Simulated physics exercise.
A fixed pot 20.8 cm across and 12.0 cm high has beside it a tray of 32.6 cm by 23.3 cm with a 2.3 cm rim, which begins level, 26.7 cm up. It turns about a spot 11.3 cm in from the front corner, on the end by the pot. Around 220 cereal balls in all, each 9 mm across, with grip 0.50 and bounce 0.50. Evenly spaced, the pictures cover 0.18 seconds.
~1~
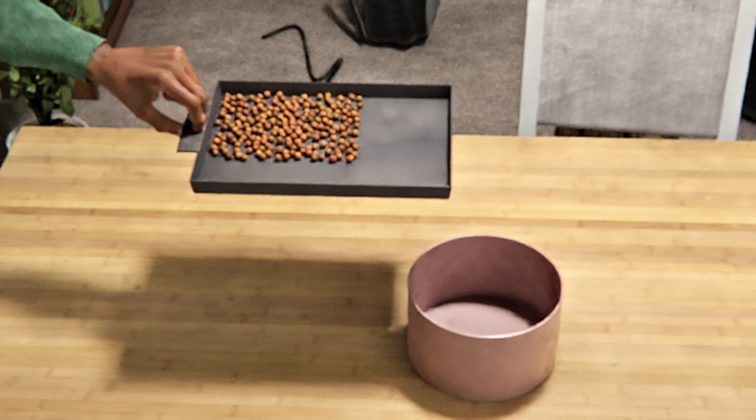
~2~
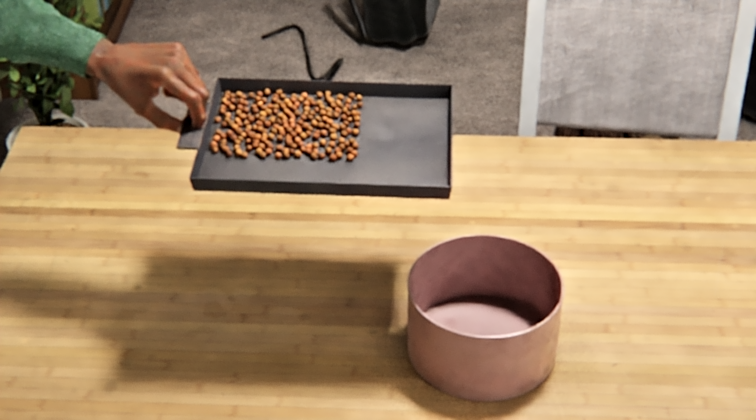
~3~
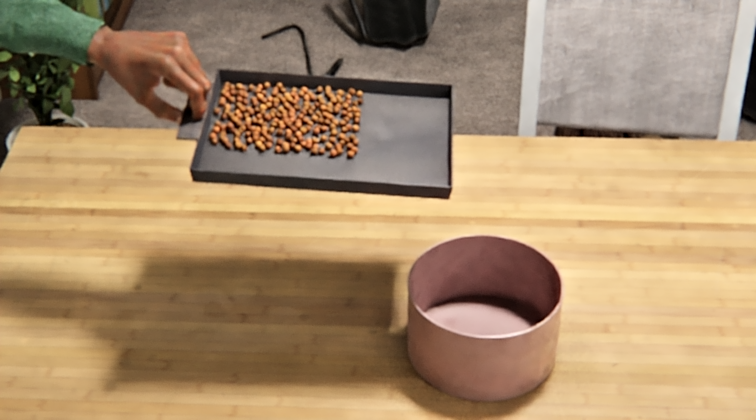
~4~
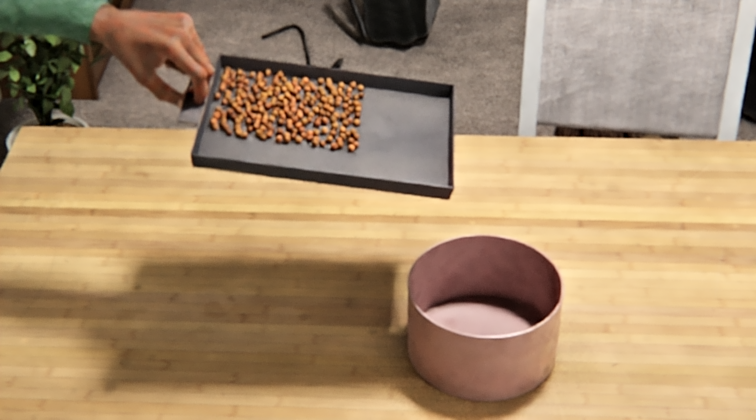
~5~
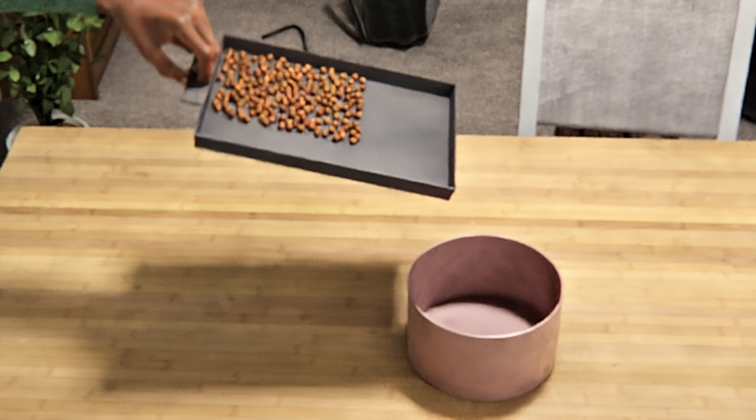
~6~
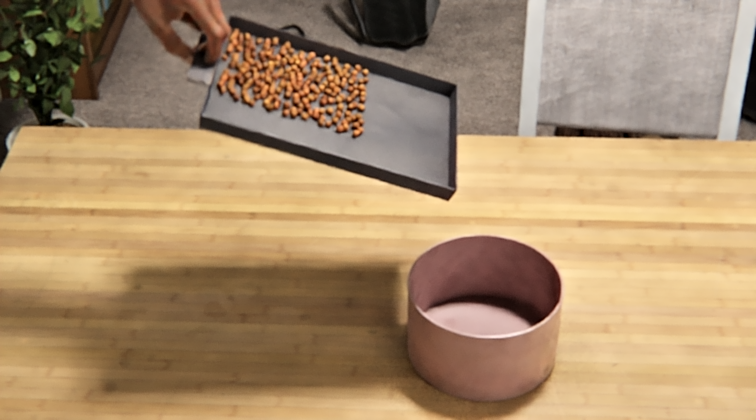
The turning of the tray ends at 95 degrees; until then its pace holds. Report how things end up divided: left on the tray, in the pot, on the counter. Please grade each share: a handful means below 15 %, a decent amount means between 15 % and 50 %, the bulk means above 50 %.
Left on the tray: A handful, pot: A decent amount, counter: The bulk.
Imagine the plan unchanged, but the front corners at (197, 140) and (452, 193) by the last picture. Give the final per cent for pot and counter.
Final per cent - pot 95, counter 0.
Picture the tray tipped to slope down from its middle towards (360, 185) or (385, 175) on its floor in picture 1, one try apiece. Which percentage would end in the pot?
About 40 per cent on the first try and 95 per cent on the second.
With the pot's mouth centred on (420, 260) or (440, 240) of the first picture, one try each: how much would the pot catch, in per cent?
About 10 and 25 per cent.
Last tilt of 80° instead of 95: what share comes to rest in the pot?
Then about 25 per cent.
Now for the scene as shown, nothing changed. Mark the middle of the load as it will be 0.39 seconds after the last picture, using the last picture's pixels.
Around (464, 125).
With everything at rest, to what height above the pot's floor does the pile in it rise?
1.5 cm.
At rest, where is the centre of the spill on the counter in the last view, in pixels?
Around (568, 283).
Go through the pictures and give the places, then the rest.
In the first picture, tray tilt 0 degrees, front corners at (193, 179) and (449, 185); middle of the pieces at (285, 125); pot at (486, 283).
In the second picture, tray tilt 1 degrees, front corners at (192, 176) and (449, 185); middle of the pieces at (285, 123).
In the third picture, tray tilt 3 degrees, front corners at (192, 168) and (450, 185), lowest corner right front; middle of the pieces at (285, 117).
In the fourth picture, tray tilt 8 degrees, front corners at (194, 152) and (451, 186), lowest corner right front; middle of the pieces at (285, 106).
In the fifth picture, tray tilt 13 degrees, front corners at (197, 133) and (453, 187), lowest corner right front; middle of the pieces at (288, 93).
In the sixth picture, tray tilt 19 degrees, front corners at (204, 114) and (454, 188), lowest corner right front; middle of the pieces at (292, 79); pot at (486, 283).
Then, 0.23 s after the last picture, tilt 57 degrees; the tray holds 100 %, the pot 0 %.
Then, 0.39 s after the last picture, tilt 83 degrees; the tray holds 100 %, the pot 0 %.
Then, 0.67 s after the last picture, tilt 95 degrees; the tray holds 10 %, the pot 25 %.
In the end, tray 0 %, pot 35 %, counter 65 %.
